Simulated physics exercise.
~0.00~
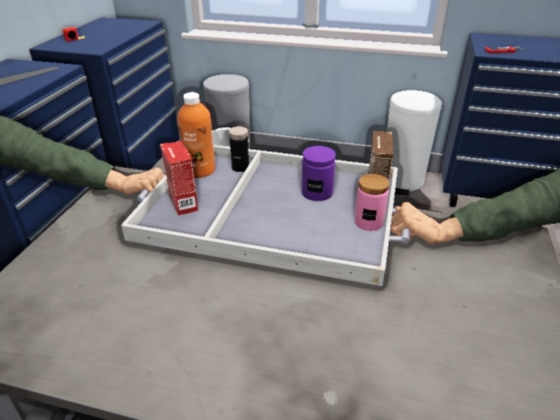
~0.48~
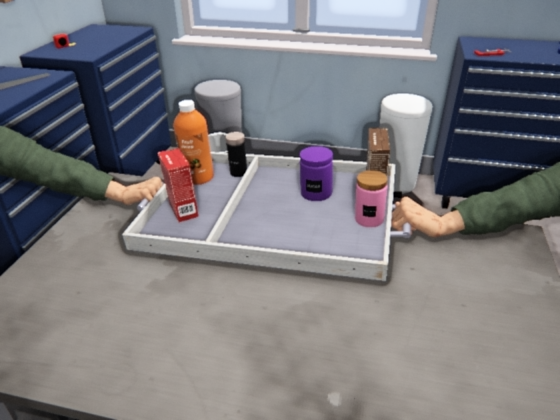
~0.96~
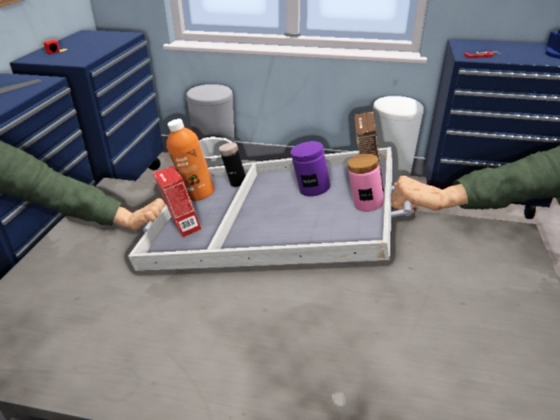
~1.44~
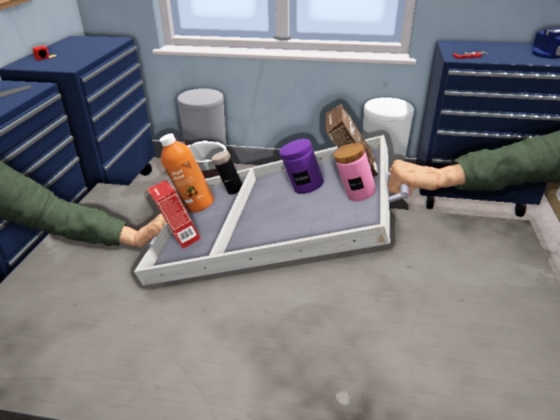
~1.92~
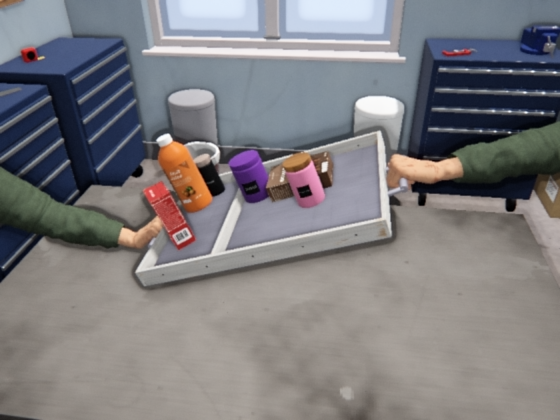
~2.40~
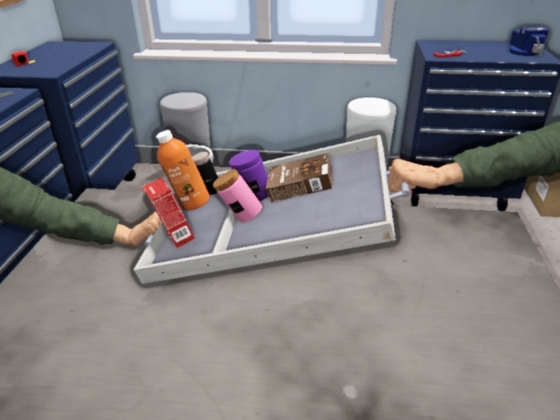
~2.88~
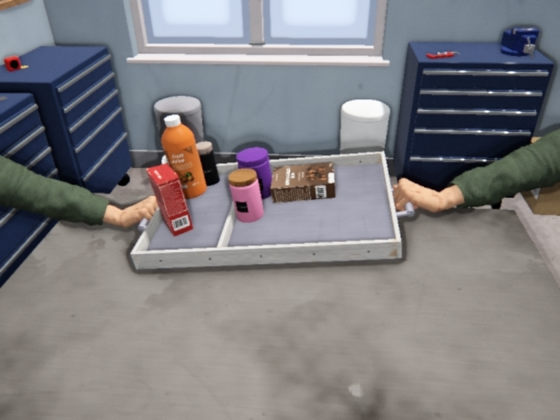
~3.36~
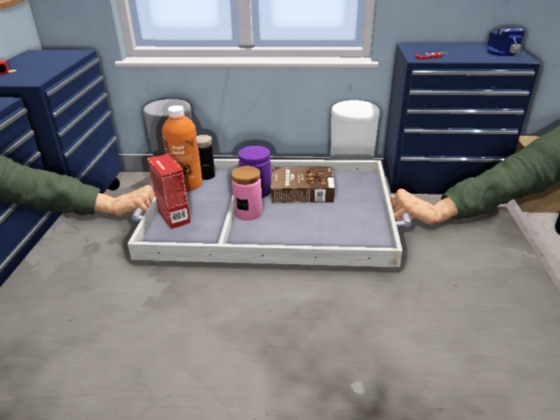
Tray in two hands tilting down to the left and levelling, the brown packet toppling and both jars sliding to the divider.
